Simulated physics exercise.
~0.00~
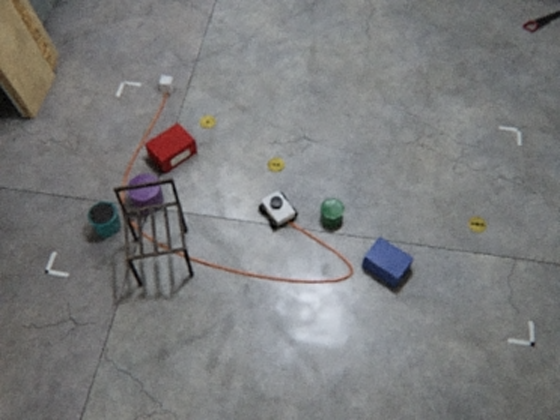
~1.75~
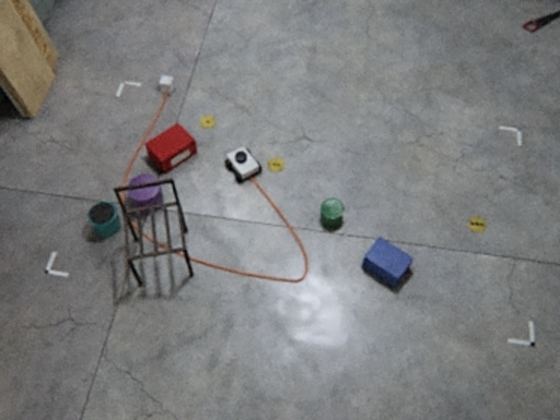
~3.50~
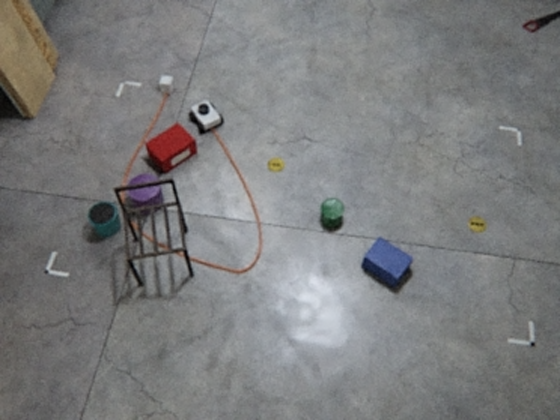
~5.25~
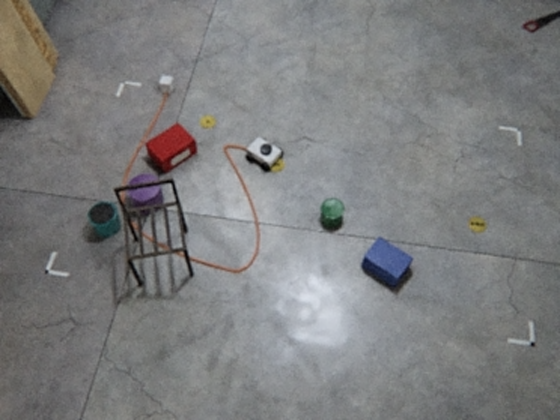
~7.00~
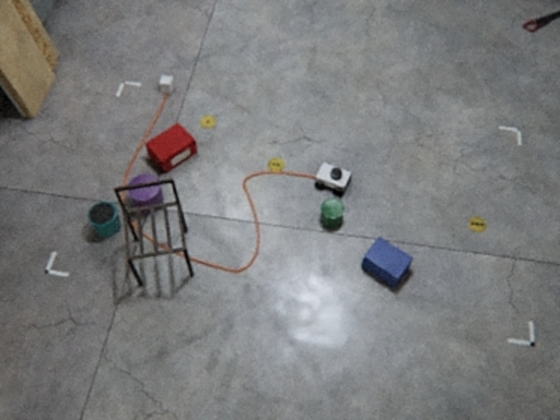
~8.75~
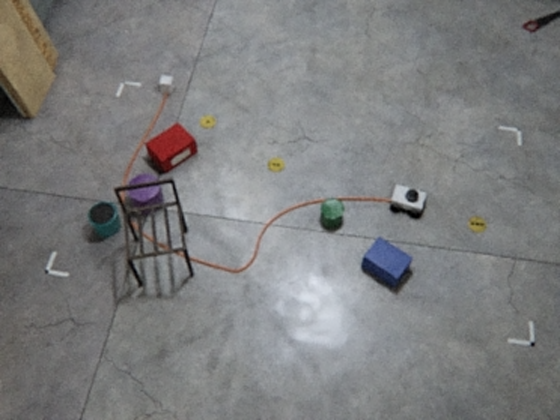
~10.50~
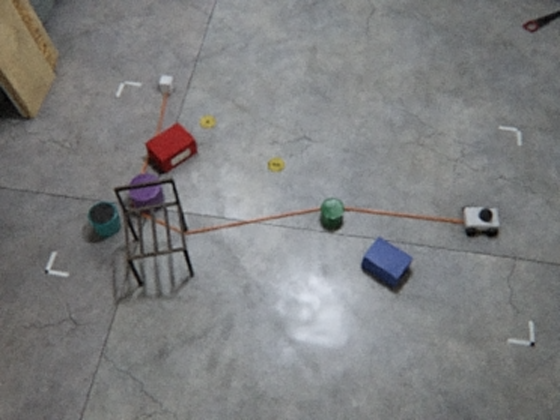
On a workshop floor, a small cart tows an orange lead up-left, then right, pulling it straighter.
